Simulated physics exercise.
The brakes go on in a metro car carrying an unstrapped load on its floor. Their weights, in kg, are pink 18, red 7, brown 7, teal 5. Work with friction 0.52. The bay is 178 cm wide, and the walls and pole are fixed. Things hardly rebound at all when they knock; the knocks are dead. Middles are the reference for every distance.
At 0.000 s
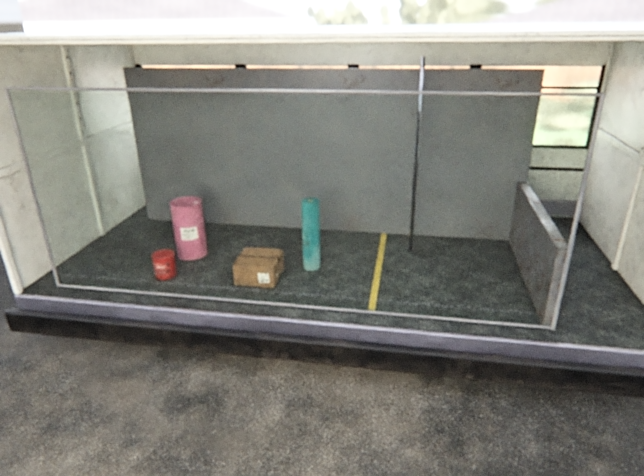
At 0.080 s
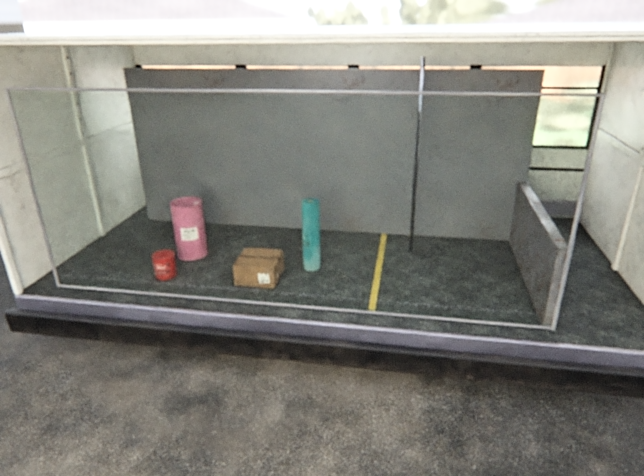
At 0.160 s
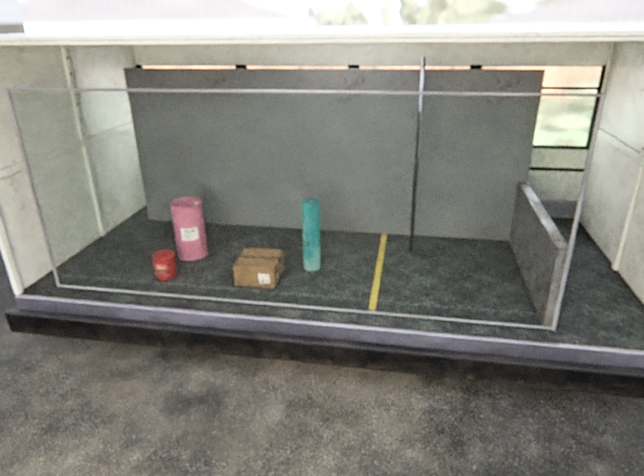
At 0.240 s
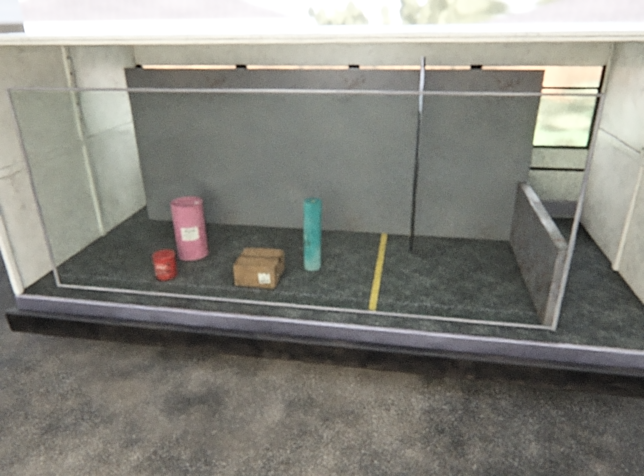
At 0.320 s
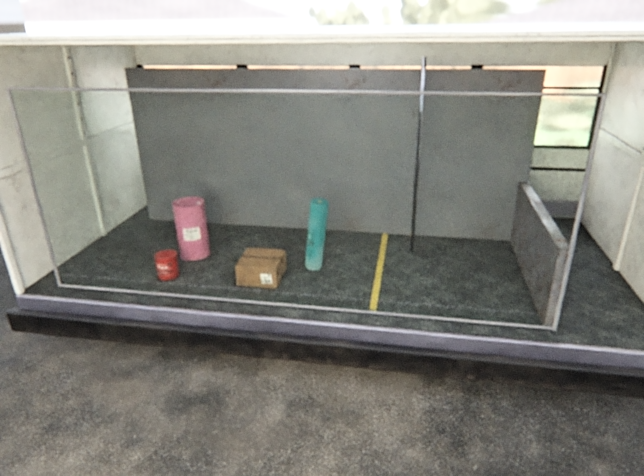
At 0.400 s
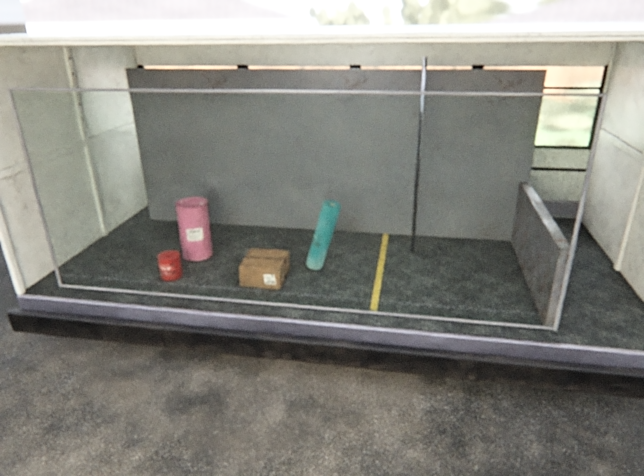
In a dark-floored bay behind a clear panel, a pink roll, a red bucket, a cardboard box and an upright teal roll stand left of a yellow line, all still at first. Then the objects shift slightly to the right, and the teal roll leans over with its top toward the right.
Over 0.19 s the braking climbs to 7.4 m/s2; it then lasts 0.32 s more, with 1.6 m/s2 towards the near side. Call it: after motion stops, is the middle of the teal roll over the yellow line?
Over it.
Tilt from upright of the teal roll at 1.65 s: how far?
Roughly 90° from upright.
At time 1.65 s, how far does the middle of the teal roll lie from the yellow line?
Past it by around 15 cm.
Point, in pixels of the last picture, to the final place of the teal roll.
Look roughly at (396, 274) in the final picture.
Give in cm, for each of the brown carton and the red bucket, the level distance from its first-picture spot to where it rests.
The brown carton has moved 40 and the red bucket 35.
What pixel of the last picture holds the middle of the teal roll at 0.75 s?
At that moment it is roughly at (381, 270).
After 0.75 s the teal roll is 2 cm past the yellow line, tilted 90°, near (381, 270) in the last picture's view.
After 1.15 s the teal roll is 17 cm past the yellow line, tilted 90°, near (396, 274) in the last picture's view.
After 1.65 s the teal roll is 17 cm past the yellow line, tilted 90°, near (396, 274) in the last picture's view; the red bucket 179 cm short of the yellow line, tilted 0°.
After 1.9 s, red bucket stops short of the yellow line; brown carton stops short of the yellow line; teal roll crosses the yellow line.
